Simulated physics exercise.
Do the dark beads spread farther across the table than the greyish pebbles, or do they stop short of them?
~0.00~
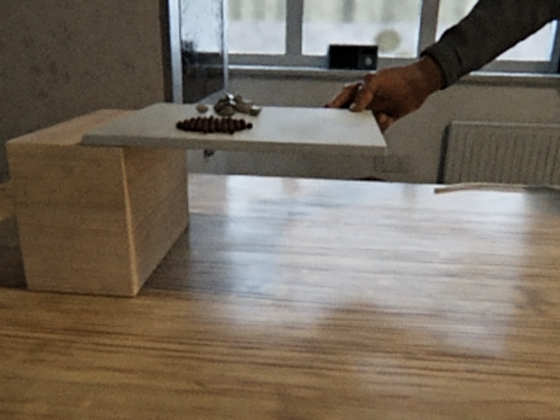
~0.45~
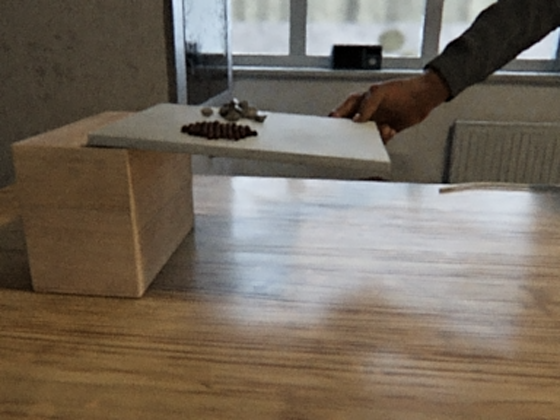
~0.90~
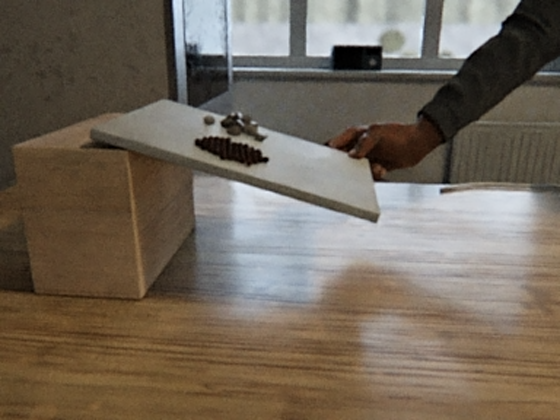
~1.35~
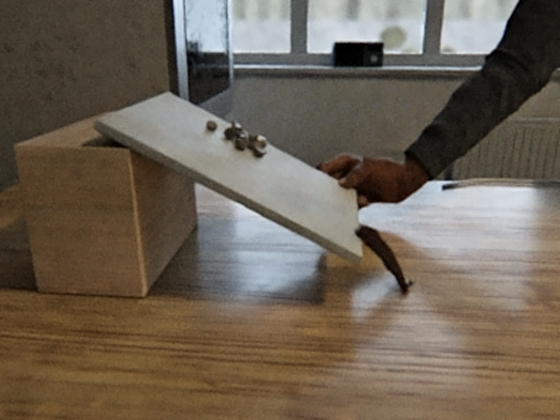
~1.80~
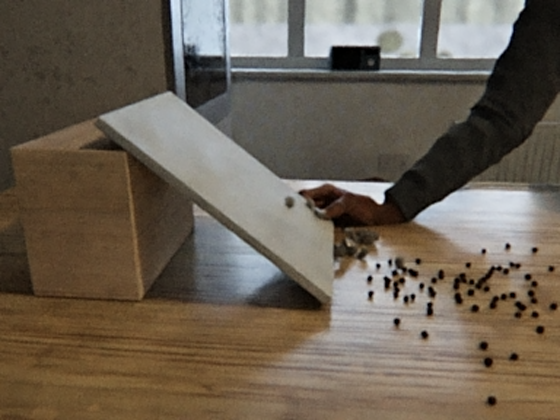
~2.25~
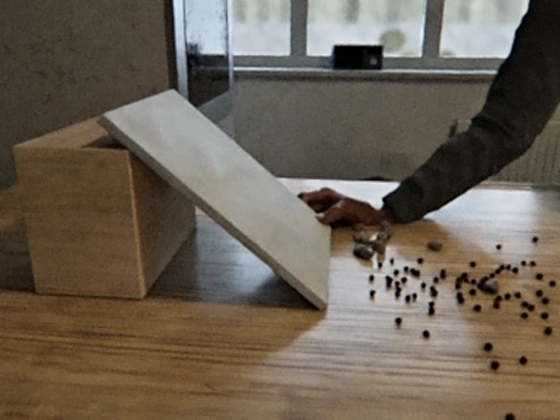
The dark beads spread farther across the table, while most of the greyish pebbles stay closer to the lower end of the board.
